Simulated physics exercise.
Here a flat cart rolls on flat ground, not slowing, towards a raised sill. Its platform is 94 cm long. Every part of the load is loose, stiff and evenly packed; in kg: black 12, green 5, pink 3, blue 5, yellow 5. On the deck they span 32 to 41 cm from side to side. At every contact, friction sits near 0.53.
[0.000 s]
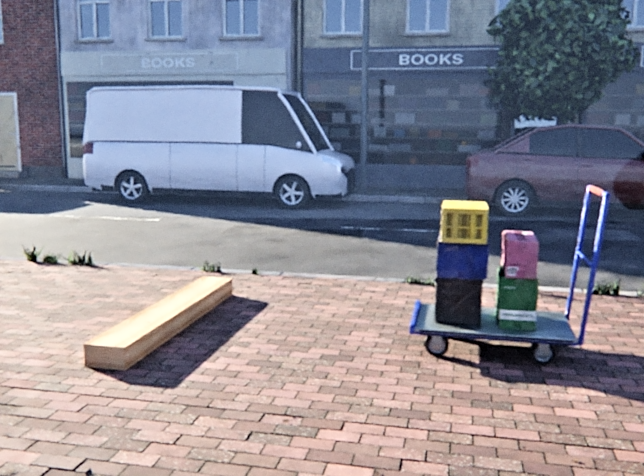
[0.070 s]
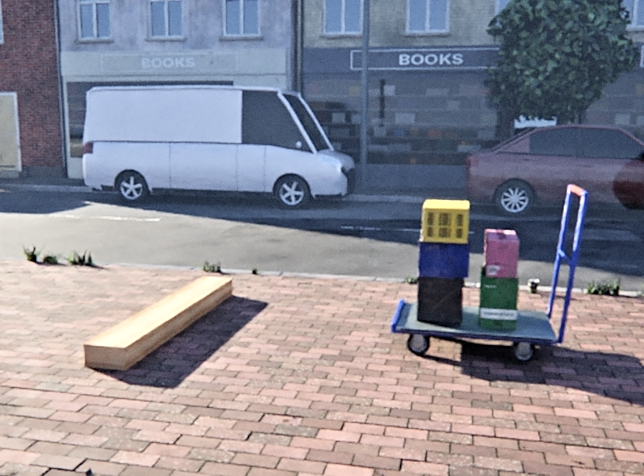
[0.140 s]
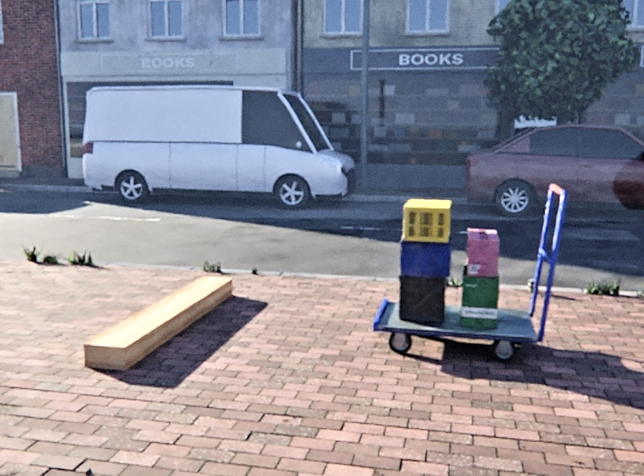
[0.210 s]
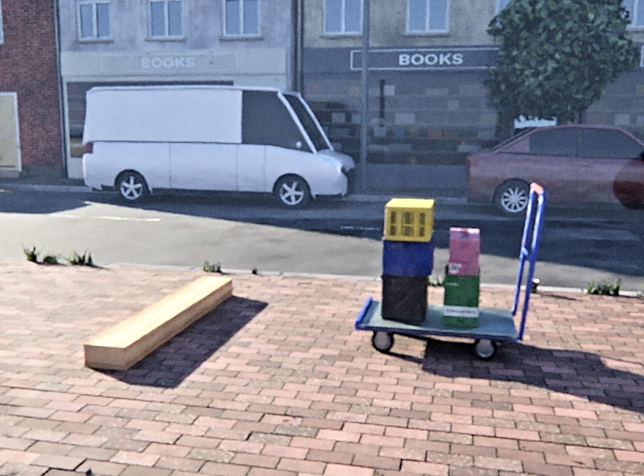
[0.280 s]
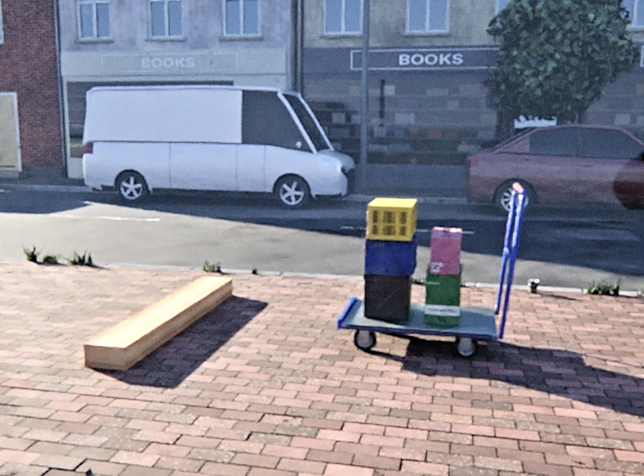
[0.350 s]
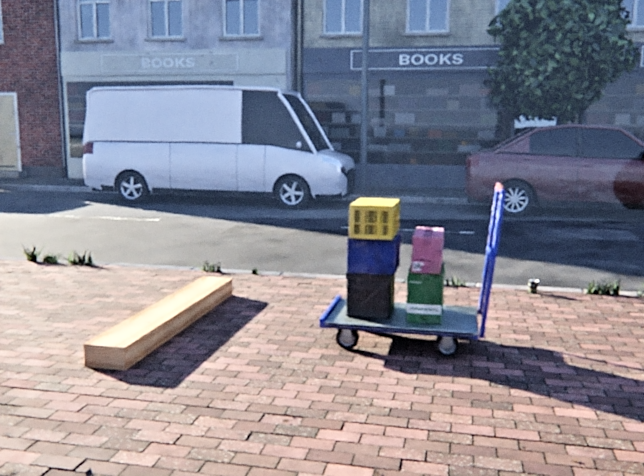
On a brick pavement, a flat cart carrying stacked crates and cartons rolls steadily left.
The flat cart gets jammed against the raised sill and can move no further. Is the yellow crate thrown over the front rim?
Overboard.
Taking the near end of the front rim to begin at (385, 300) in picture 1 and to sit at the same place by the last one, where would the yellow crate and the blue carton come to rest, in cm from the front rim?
The yellow one would end 20 cm behind the front rim and the blue one 20 cm behind it.
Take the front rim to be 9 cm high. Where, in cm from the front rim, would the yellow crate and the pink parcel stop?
Then yellow 40 past, pink 20 behind.
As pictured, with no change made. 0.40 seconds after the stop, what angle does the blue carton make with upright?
Its tilt is about 30°.
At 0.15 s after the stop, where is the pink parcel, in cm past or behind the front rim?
Around 45 cm short of the front rim.
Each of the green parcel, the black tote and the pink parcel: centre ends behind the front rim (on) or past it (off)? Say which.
In the end: Green stays aboard, black stays aboard, pink stays aboard.
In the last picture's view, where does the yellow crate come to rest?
Roughly at (111, 301).
Impact comes at 1.04 s.
After 1.19 s the yellow crate is 9 cm behind the rim, tilted 10°, near (186, 209) in the last picture's view.
After 1.44 s the yellow crate is 17 cm past the rim, tilted 35°, near (151, 216) in the last picture's view.
After 1.84 s the yellow crate is 50 cm past the rim, tilted 95°, near (112, 301) in the last picture's view.
Final state at 2.0 s, past the rim, blue carton and yellow crate; behind it, black tote, green parcel and pink parcel.
